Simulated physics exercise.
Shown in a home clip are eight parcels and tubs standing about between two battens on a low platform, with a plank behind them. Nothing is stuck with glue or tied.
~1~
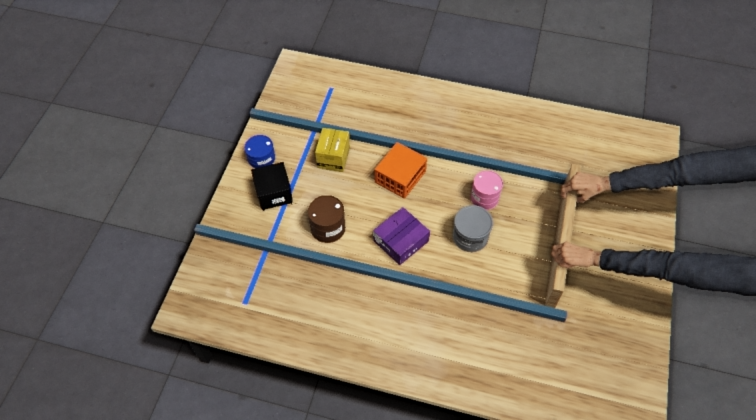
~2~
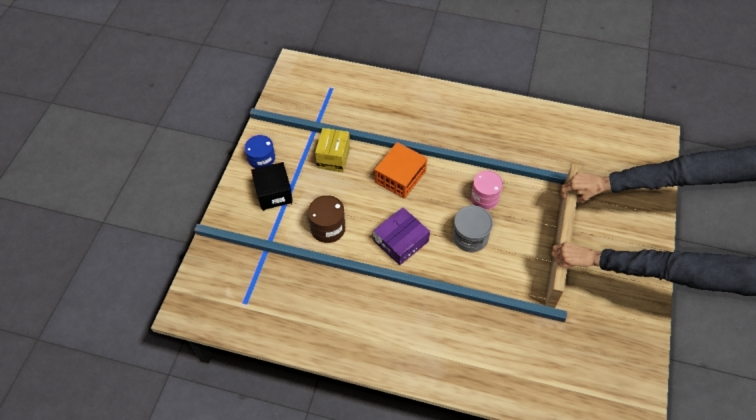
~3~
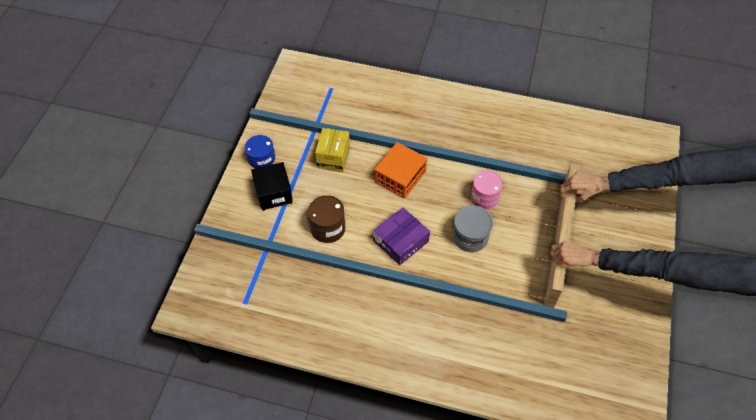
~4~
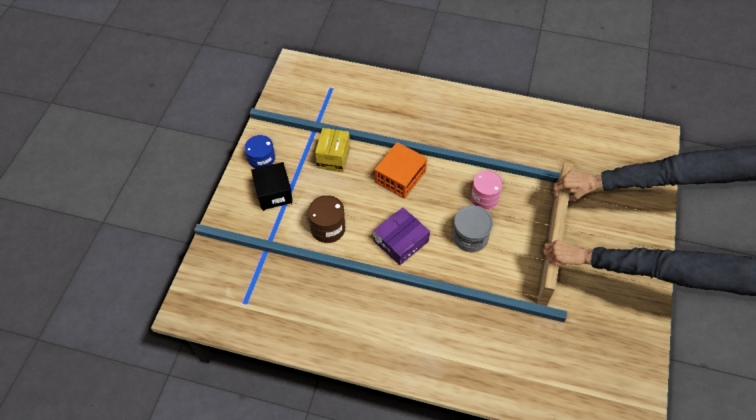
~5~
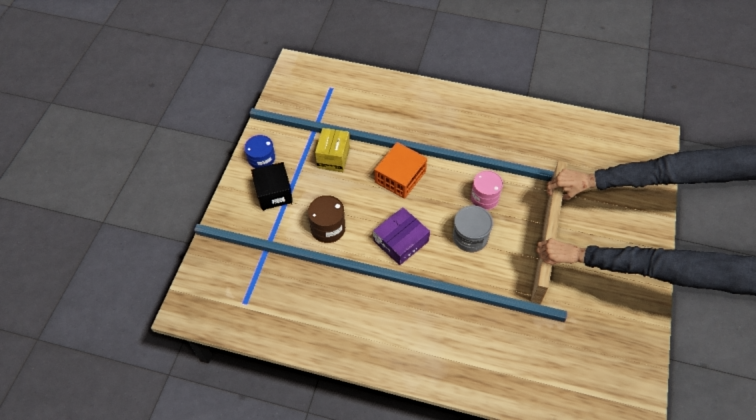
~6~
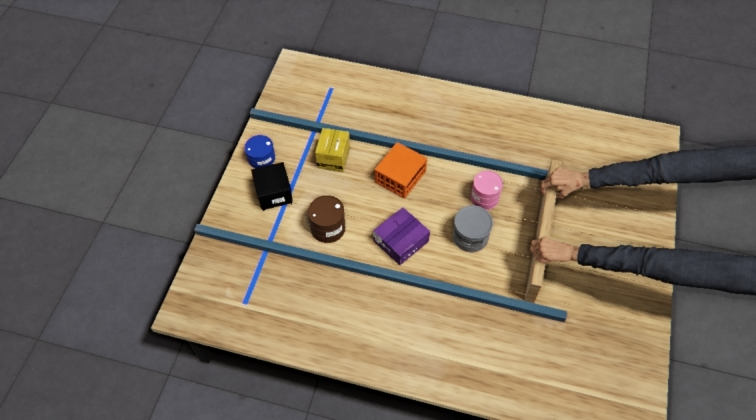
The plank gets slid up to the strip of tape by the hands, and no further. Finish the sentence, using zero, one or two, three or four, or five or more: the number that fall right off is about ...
The number that fall right off is about one or two.
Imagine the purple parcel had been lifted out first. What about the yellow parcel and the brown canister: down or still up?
First, the yellow parcel takes the fall; then, the brown canister is safe.
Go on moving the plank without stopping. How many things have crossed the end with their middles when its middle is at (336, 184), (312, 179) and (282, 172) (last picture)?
Counts per position: 0 / 0 / 2.
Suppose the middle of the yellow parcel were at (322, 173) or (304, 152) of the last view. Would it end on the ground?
Well, it remains the first time and tips off the second time.
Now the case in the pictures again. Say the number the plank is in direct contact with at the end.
Well, it touches 3.
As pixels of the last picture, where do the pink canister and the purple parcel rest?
Taking them in turn, first comes (291, 145), then (257, 217).
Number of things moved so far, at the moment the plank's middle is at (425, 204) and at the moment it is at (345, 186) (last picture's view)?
At the first place 4, at the second 8.
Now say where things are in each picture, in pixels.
Blue canister (260, 152); black tote (272, 187); yellow parcel (333, 150); plank (563, 234); tape (292, 185), in the first frame.
Black tote (272, 187); plank (563, 234), in the second frame.
Yellow parcel (333, 150); purple parcel (401, 236), in the third frame.
Blue canister (260, 152); grey pail (472, 229), in the fourth frame.
Black tote (272, 187); brown canister (327, 219), in the fifth frame.
Blue canister (260, 152); black tote (272, 187); yellow parcel (333, 150); plank (543, 230); tape (292, 185), in the sixth frame.
Soon after, none off yet; blue canister at rest near (260, 152); black tote at rest near (272, 187); yellow parcel at rest near (333, 150).
By the end, the number that fall off is one or two; fallen, yellow parcel and blue canister.
